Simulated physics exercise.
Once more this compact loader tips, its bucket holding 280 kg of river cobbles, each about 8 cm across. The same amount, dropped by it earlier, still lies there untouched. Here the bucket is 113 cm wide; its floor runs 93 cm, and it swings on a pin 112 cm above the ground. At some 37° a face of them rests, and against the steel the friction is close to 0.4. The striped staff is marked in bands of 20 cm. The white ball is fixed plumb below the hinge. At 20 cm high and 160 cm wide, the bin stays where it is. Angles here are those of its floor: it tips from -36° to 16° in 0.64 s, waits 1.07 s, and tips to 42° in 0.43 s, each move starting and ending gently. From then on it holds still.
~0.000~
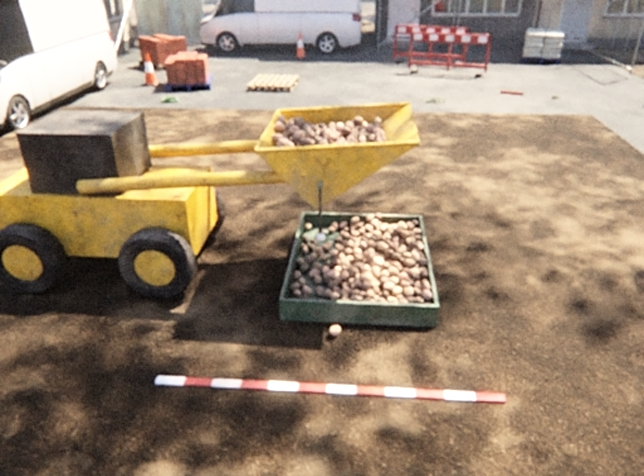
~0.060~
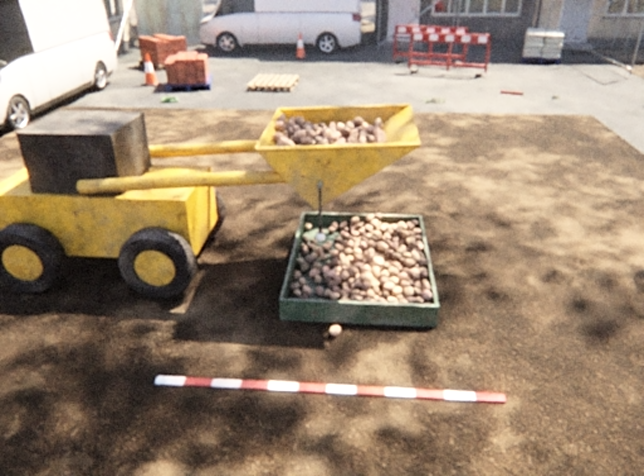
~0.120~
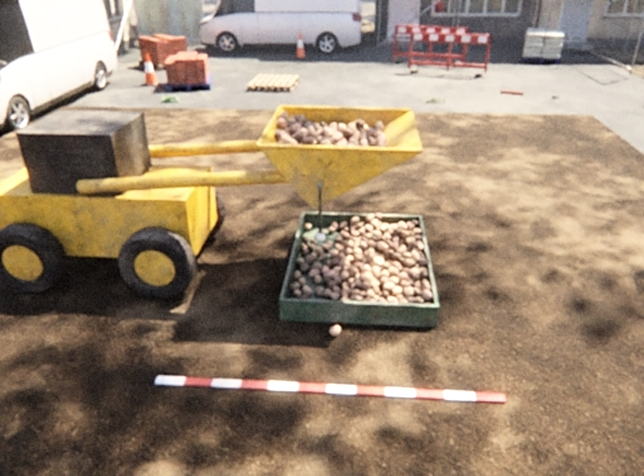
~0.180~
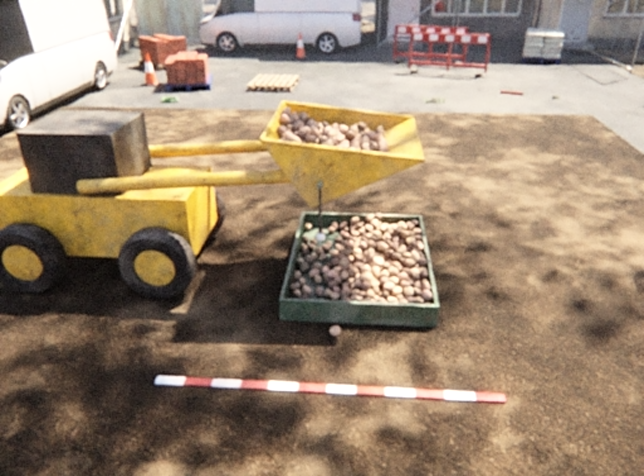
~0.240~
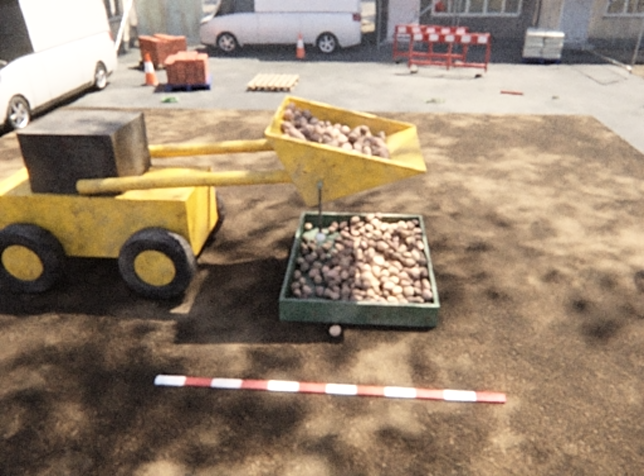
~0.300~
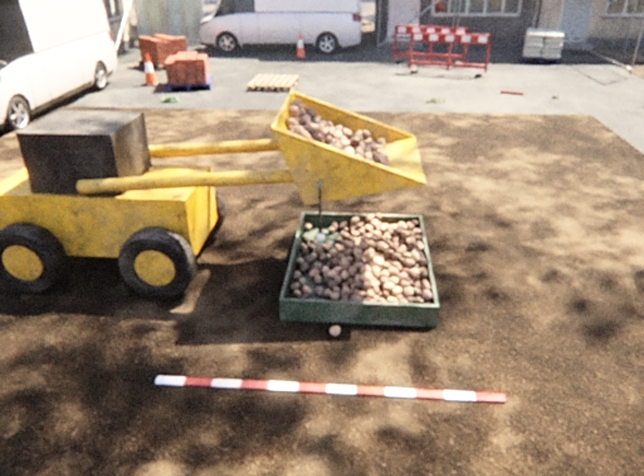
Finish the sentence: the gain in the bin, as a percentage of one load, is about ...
... 45 per cent.
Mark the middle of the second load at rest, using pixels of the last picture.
Their middle rests near (434, 263).
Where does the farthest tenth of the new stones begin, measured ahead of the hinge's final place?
Around 140 cm.
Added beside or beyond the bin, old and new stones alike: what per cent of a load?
Close to 55 parts in a hundred.
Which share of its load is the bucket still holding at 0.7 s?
About 100 percent is still in there.
After 0.5 s the floor is at 8°; in per cent of one load, 100 in the bucket, 100 in the bin; the foremost stones are at (420, 265).
After 0.7 s the floor is at 16°; in per cent of one load, 100 in the bucket, 100 in the bin; the foremost stones are at (421, 260).
After 2.6 s the floor is at 42°; in per cent of one load, 0 in the bucket, 149 in the bin, 51 beside or beyond the bin; the foremost stones are at (553, 285).
After 5.2 s the floor is at 42°; in per cent of one load, 0 in the bucket, 144 in the bin, 56 beside or beyond the bin; the foremost stones are at (553, 285). Net gain in the bin, 45.
